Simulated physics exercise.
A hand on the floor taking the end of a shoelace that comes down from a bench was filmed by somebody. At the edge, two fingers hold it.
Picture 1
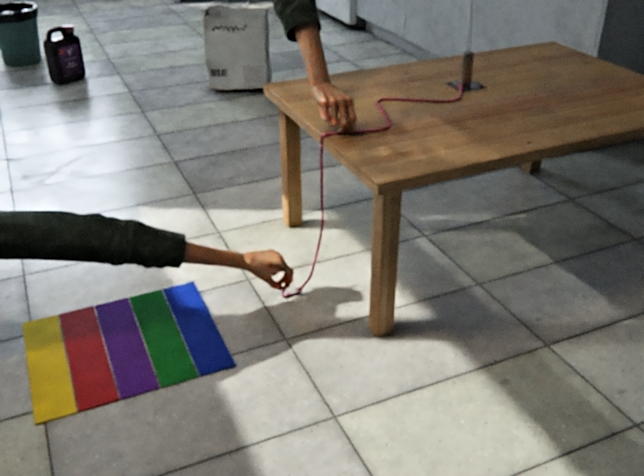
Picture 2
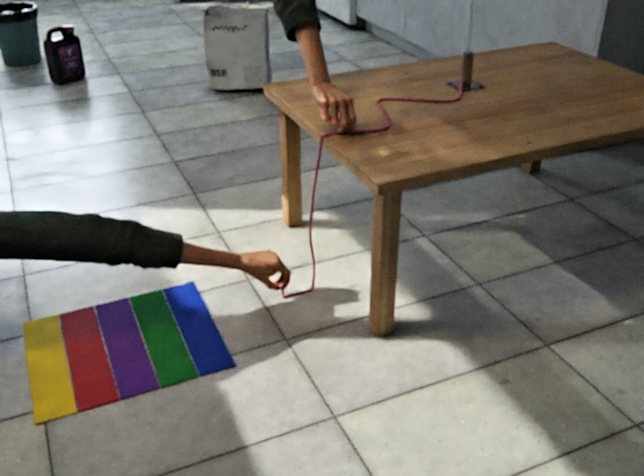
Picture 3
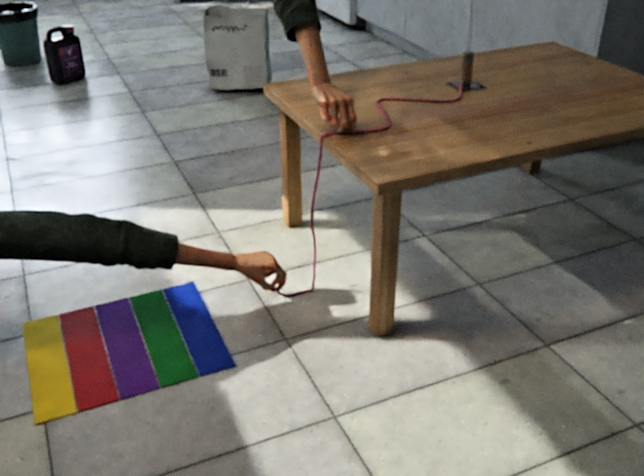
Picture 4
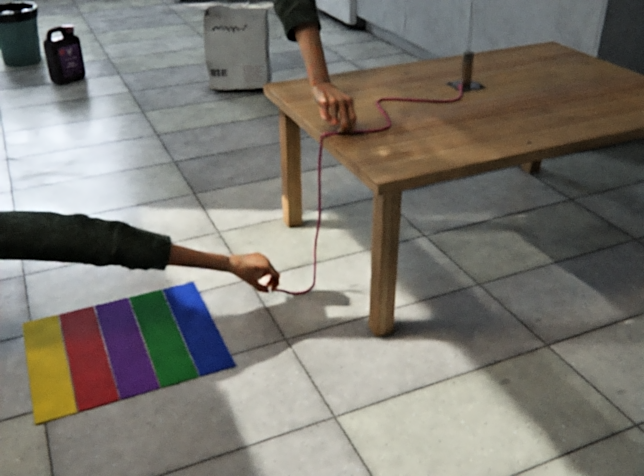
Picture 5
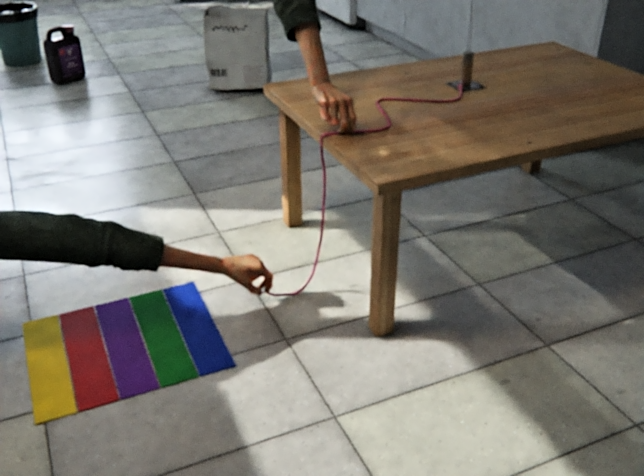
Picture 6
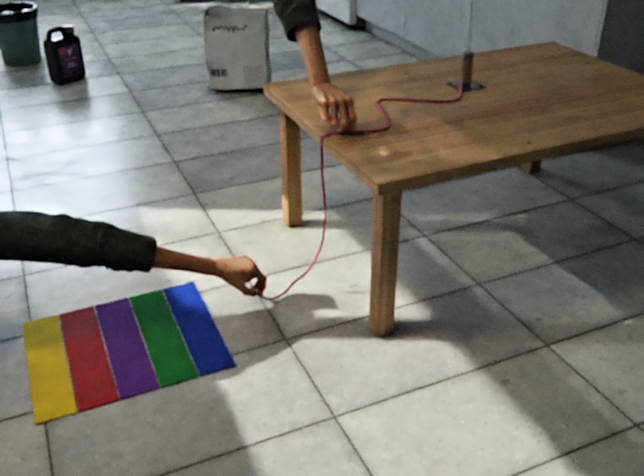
A hand in a dark sleeve reaches in from the left above a grey tiled floor, seen from slightly above in a room with a wooden table at right. It holds the end of a thin red cord that another hand pins at the table's edge, beside a mat striped yellow, red, purple, green and blue. The lower hand draws the end slightly leftward while the upper hand and view stay still.
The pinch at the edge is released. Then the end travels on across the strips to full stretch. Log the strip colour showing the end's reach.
Reach: Red strip.
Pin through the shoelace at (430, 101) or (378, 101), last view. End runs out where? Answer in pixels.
I'd say about (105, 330) for the first and about (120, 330) for the second.
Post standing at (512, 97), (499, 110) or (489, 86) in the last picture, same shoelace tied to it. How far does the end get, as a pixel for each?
About (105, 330), (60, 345) and (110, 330).
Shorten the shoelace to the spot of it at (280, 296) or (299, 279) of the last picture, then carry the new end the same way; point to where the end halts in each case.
For the first cut it's about (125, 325), and for the second about (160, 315).
Soon after, end near (156, 319); over green.
Then, end near (110, 330); over purple.
At full stretch, end near (83, 337); over red. It halts on the red strip.
